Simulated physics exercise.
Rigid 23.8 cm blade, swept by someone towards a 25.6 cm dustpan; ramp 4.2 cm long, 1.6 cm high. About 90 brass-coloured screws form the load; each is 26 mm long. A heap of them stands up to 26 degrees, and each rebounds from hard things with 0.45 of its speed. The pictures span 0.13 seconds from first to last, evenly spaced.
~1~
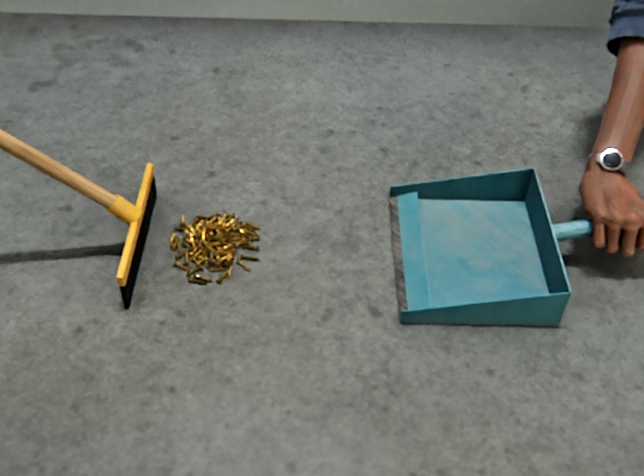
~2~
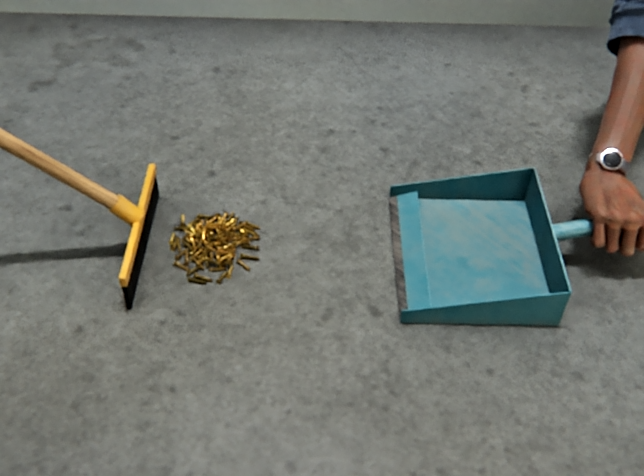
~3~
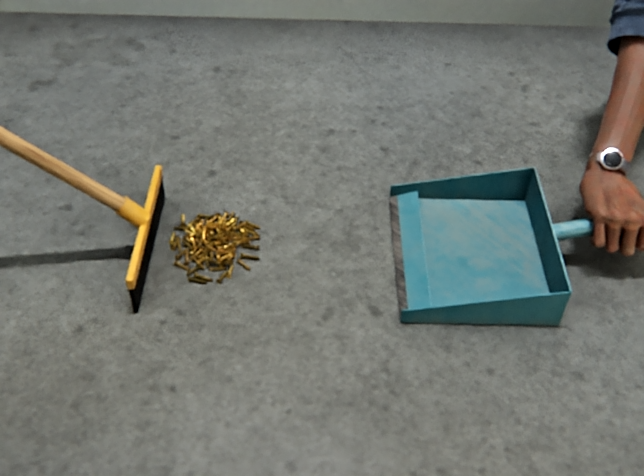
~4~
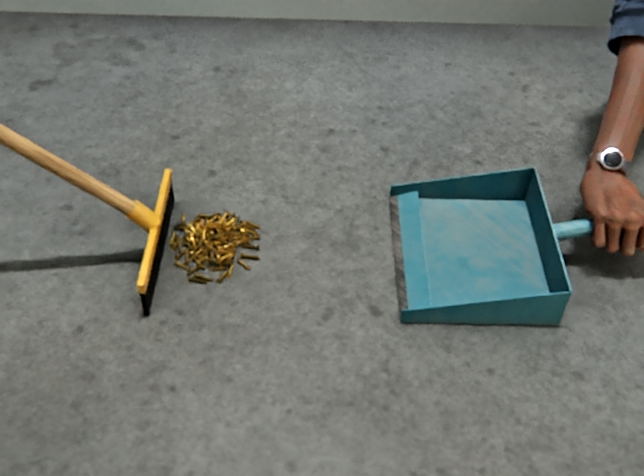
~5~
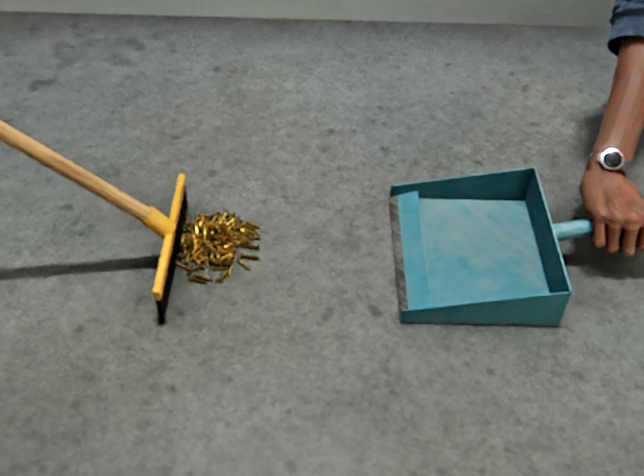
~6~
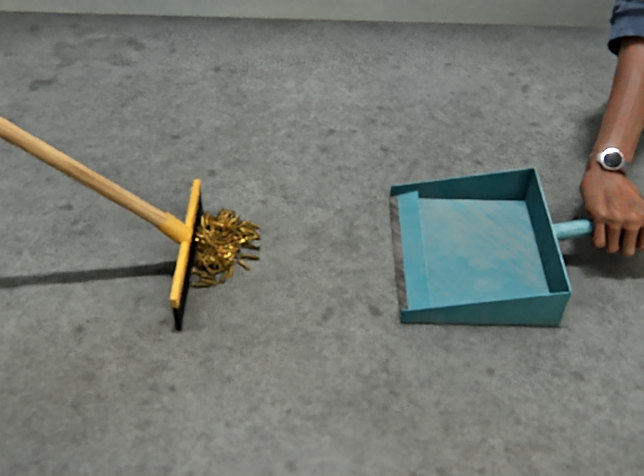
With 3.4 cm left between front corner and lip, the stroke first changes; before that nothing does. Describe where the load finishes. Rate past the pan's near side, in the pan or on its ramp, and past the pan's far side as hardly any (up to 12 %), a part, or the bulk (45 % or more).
Past the pan's near side: A part, in the pan or on its ramp: A part, past the pan's far side: Hardly any.
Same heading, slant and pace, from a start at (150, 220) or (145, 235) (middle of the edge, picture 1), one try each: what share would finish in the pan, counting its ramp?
Estimates: 25 percent and 20 percent.
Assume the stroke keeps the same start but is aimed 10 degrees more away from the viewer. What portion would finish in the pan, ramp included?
40 per cent.
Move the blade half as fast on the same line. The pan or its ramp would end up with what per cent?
Then some 5 in a hundred.
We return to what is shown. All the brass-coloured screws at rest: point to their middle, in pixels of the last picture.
Close to pixel (389, 280).
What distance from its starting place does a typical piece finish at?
About 28 cm.
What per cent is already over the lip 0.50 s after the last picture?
About 20 percent up to then.
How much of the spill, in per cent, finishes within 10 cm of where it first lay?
It comes to near 10 percent.
Then, 0.16 s after the last picture, middle of the blade 16 cm from the lip; 0 % over the lip, far side 0 %, near side 5 %.
Then, 0.26 s after the last picture, middle of the blade 7 cm from the lip; 0 % over the lip, far side 0 %, near side 10 %.
Then, 0.50 s after the last picture, middle of the blade 4 cm from the lip; 20 % over the lip, far side 0 %, near side 15 %.
In the end, near side 15 %, pan 20 %, far side 0 %, in front of the lip or behind the blade 65 %.
